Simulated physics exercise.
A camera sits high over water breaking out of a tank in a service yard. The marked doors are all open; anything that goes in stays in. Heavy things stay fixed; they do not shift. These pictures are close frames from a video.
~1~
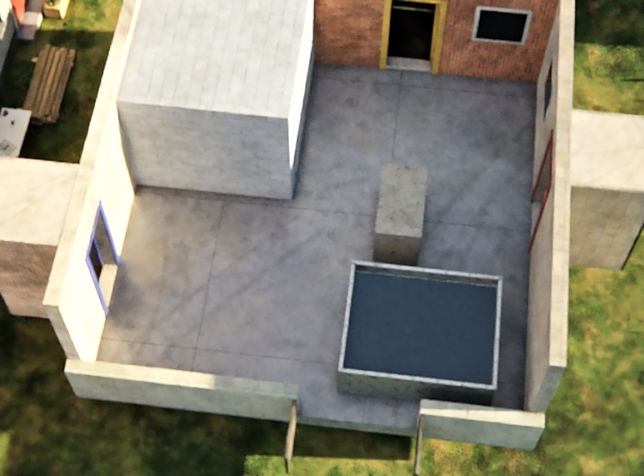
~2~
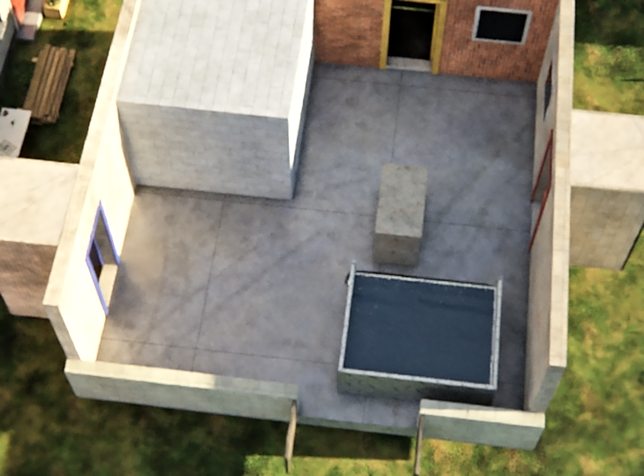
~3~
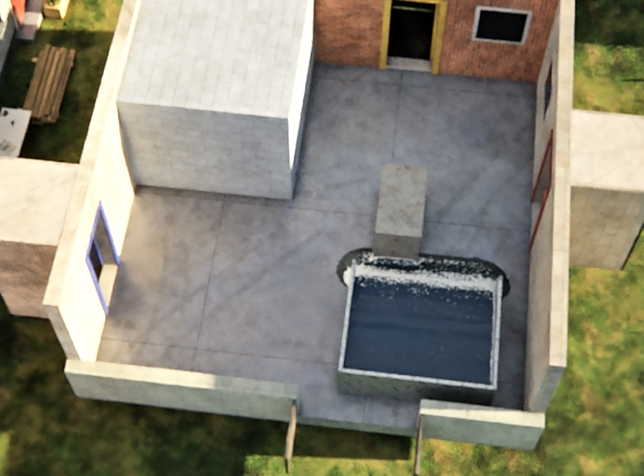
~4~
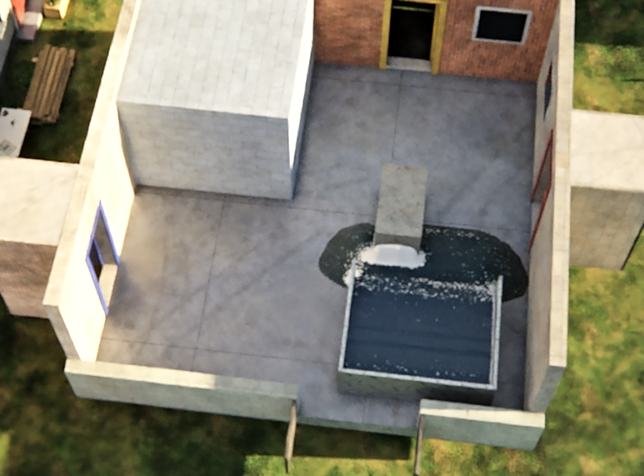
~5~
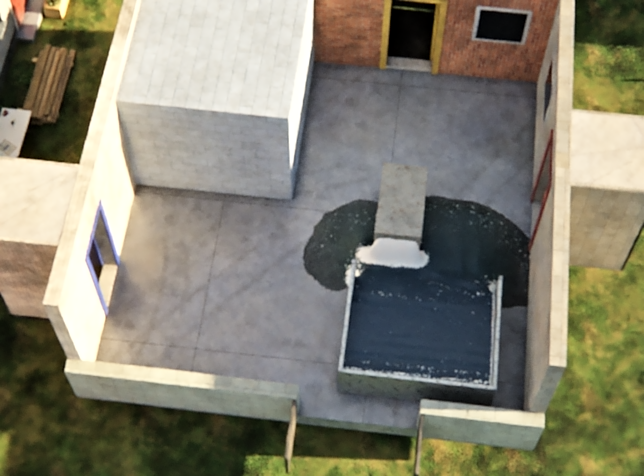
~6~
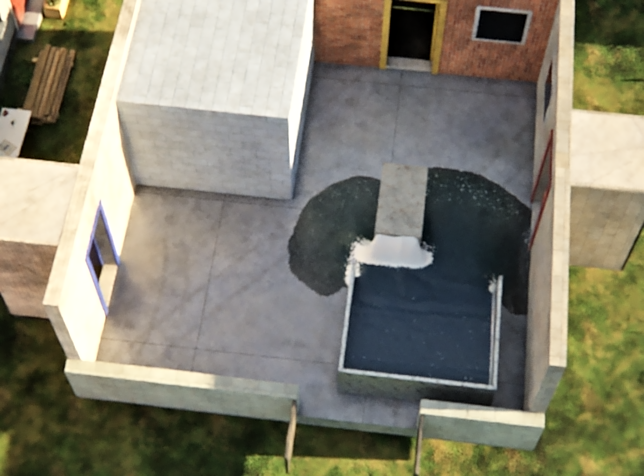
Water lies still in an open rectangular tank inside a walled concrete yard, seen from high above. It then pours out over the tank's far side, foaming against a pale block just beyond. The dark sheet spreads around both sides of the block, reaching the right-hand wall and widening leftward across the floor.
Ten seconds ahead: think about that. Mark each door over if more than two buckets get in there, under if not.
Yellow door: Over, blue door: Over, red door: Over.
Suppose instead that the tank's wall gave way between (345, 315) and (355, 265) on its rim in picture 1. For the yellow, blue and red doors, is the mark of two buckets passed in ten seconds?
Going door by door, the yellow door remains below, the blue door rises above and the red door remains below.
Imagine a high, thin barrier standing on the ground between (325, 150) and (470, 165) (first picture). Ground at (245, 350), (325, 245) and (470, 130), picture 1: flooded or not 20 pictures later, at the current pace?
Taking them in order, I'd say parched, soaked and soaked.
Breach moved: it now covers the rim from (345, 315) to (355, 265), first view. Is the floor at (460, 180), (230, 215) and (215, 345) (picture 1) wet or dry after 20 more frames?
Listed order gives left alone; sopping; sopping.
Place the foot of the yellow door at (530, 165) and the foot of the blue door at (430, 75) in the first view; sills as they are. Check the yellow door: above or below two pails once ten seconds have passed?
Note: Yellow door lets too much through.
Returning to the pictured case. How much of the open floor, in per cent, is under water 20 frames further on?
Roughly 70 percent.
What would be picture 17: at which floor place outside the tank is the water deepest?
It should be roughly at (512, 92).
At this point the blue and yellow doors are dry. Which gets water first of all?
From the pictures, my answer is the yellow one.
A moment on, water covers 50 % of the floor; the yellow door not reached, the blue door not reached, the red door wet at the sill, nothing in.
Next, water covers 65 % of the floor; the yellow door under two buckets in, the blue door not reached, the red door over two buckets in.
Then, water covers 70 % of the floor; the yellow door over two buckets in, the blue door under two buckets in, the red door over two buckets in.
Later, water covers 90 % of the floor; the yellow door far over two buckets in, the blue door under two buckets in, the red door over two buckets in.
In the end, water covers 95 % of the floor; the yellow door far over two buckets in, the blue door over two buckets in, the red door over two buckets in.
